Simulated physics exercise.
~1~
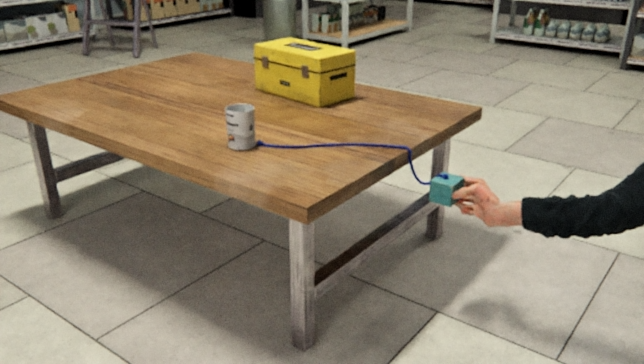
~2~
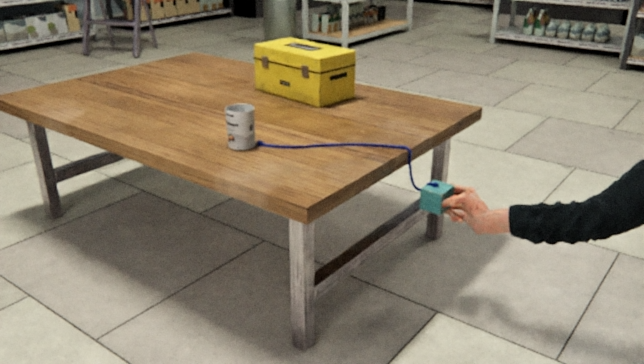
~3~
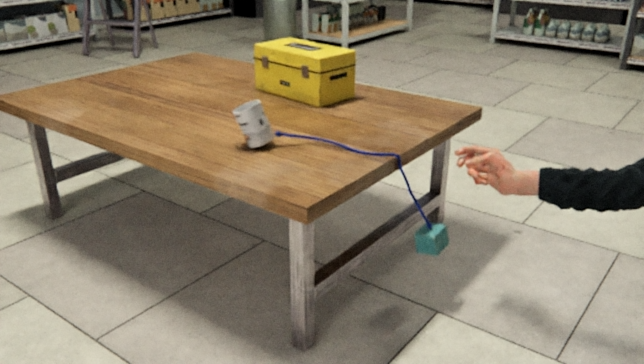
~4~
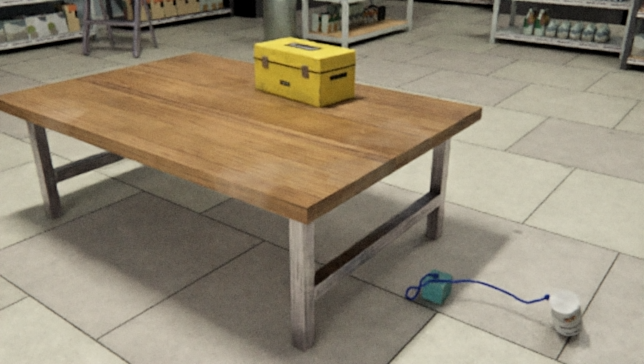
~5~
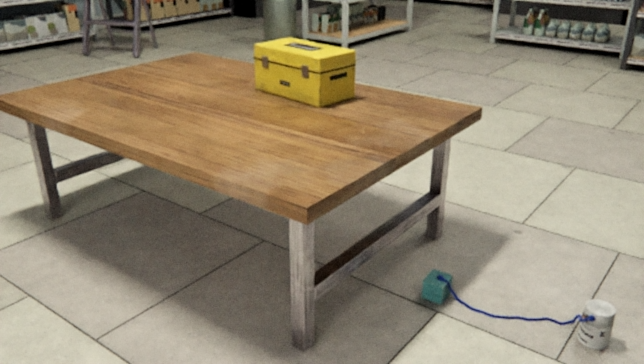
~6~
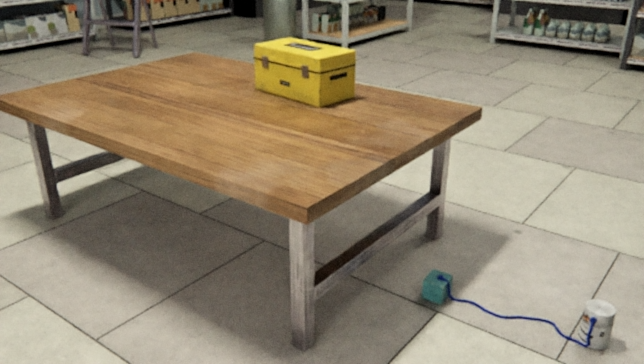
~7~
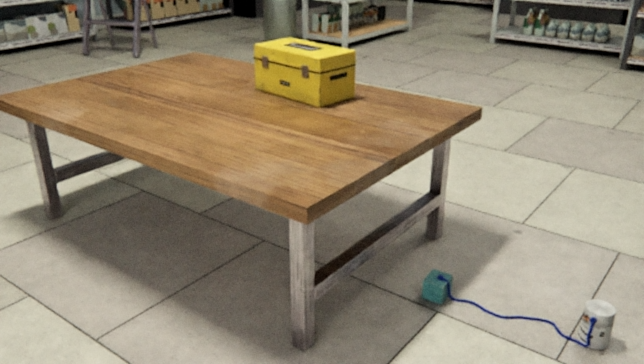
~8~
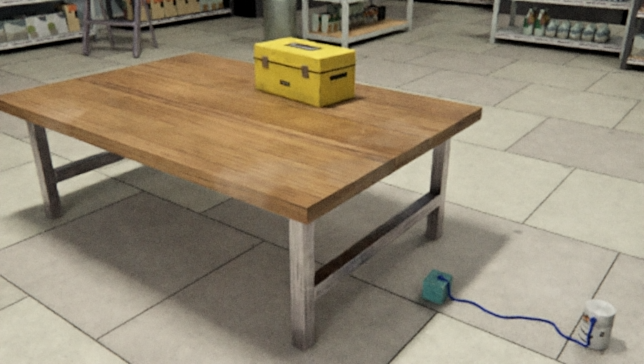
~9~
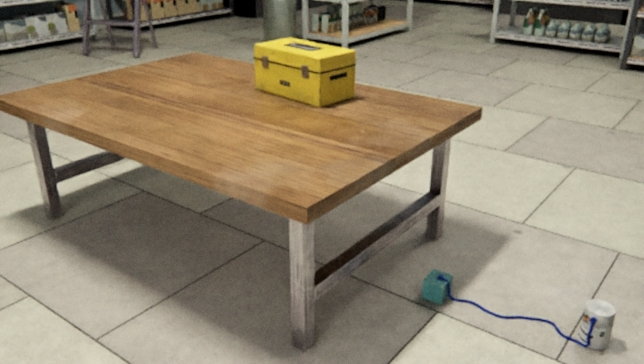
A turquoise block, tied by a blue shoelace to a white cup on a wooden table, drops to the floor when a hand releases it, dragging the cup over the edge. Both end on the floor, the cup upside down, while the yellow toolbox stays on the table.
